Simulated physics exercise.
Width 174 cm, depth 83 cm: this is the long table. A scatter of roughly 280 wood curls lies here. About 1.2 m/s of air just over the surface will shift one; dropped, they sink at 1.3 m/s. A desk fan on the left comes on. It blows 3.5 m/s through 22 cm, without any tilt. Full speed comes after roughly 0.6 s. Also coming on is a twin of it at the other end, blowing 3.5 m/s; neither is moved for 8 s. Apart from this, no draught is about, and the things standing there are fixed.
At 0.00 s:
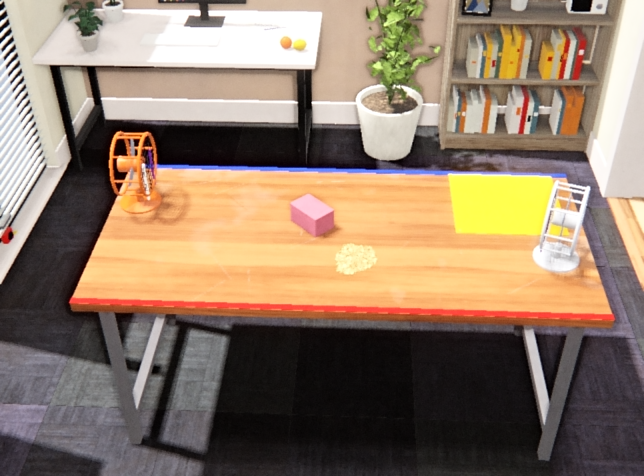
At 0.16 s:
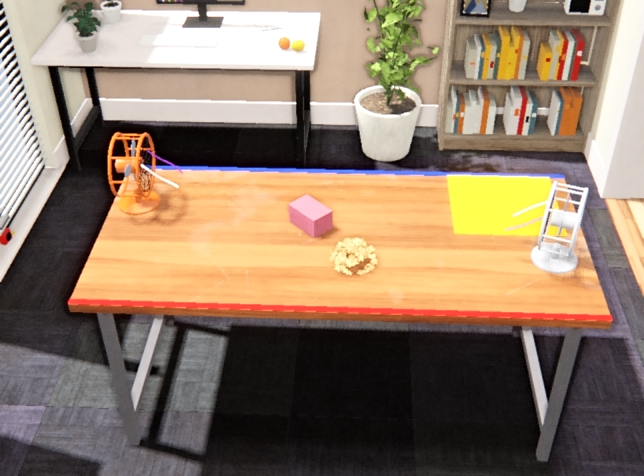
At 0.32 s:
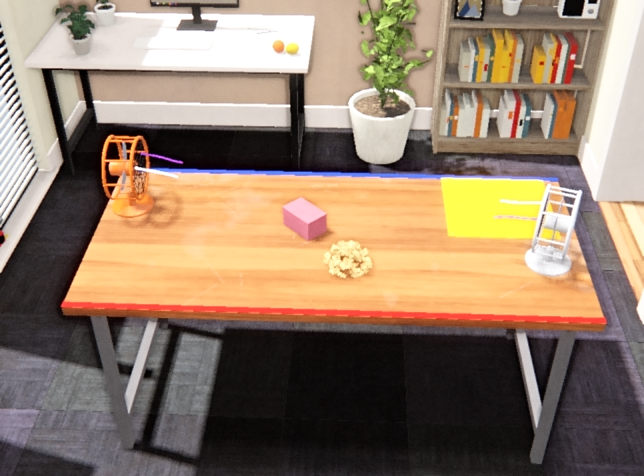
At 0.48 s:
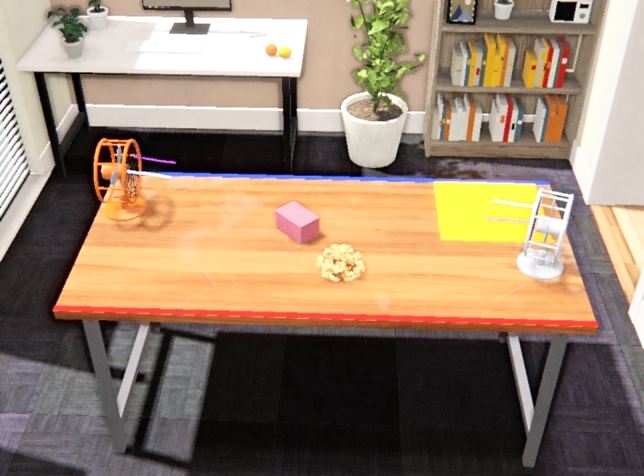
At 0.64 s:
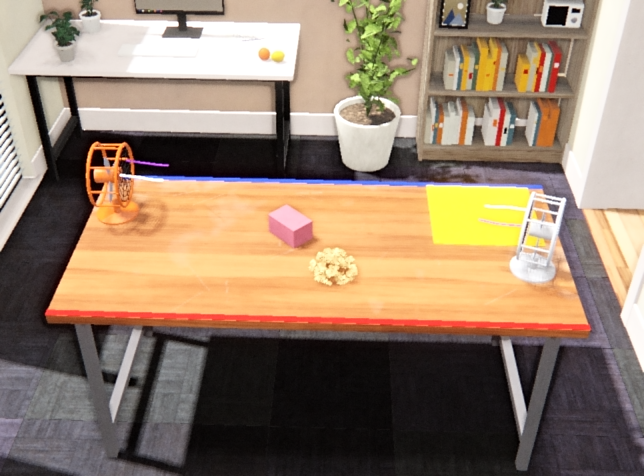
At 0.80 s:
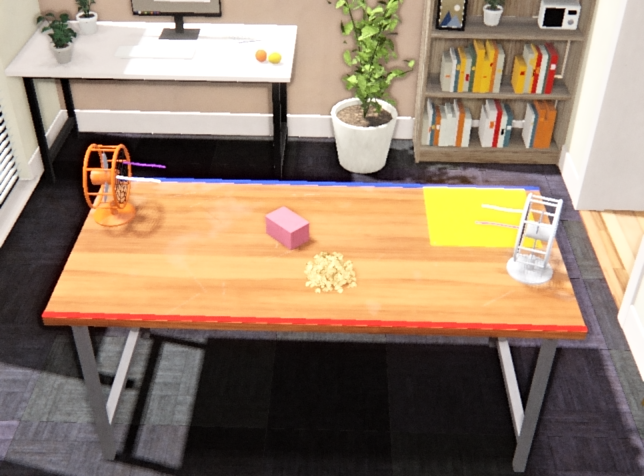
In a bright office with a dark carpet, seen from above and in front, a long wooden table stands before a white desk, a potted plant and a bookshelf. An orange fan stands at its left end, a white one at the right by a yellow sheet, with a pink block and pale curls between. Streamers lift from both fans, the curls shift slightly and later spread a little, and the view drifts gently right.
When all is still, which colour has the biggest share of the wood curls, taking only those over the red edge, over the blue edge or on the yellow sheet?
Red.
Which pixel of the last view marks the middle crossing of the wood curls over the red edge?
At roughly pixel (306, 324).
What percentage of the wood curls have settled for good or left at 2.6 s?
Some 90 per cent.
After 1.6 s, 18 % are still on the top, 0 % are on the yellow sheet, 0 % over the blue edge and 82 % over the red edge; the middle of those left on the top is near (336, 312).
After 2.6 s, 12 % are still on the top, 0 % are on the yellow sheet, 0 % over the blue edge and 88 % over the red edge.
After 4.4 s, 10 % are still on the top, 0 % are on the yellow sheet, 0 % over the blue edge and 90 % over the red edge.
After 8.0 s, at the end, 0 % are on the yellow sheet, 0 % over the blue edge and 91 % over the red edge.
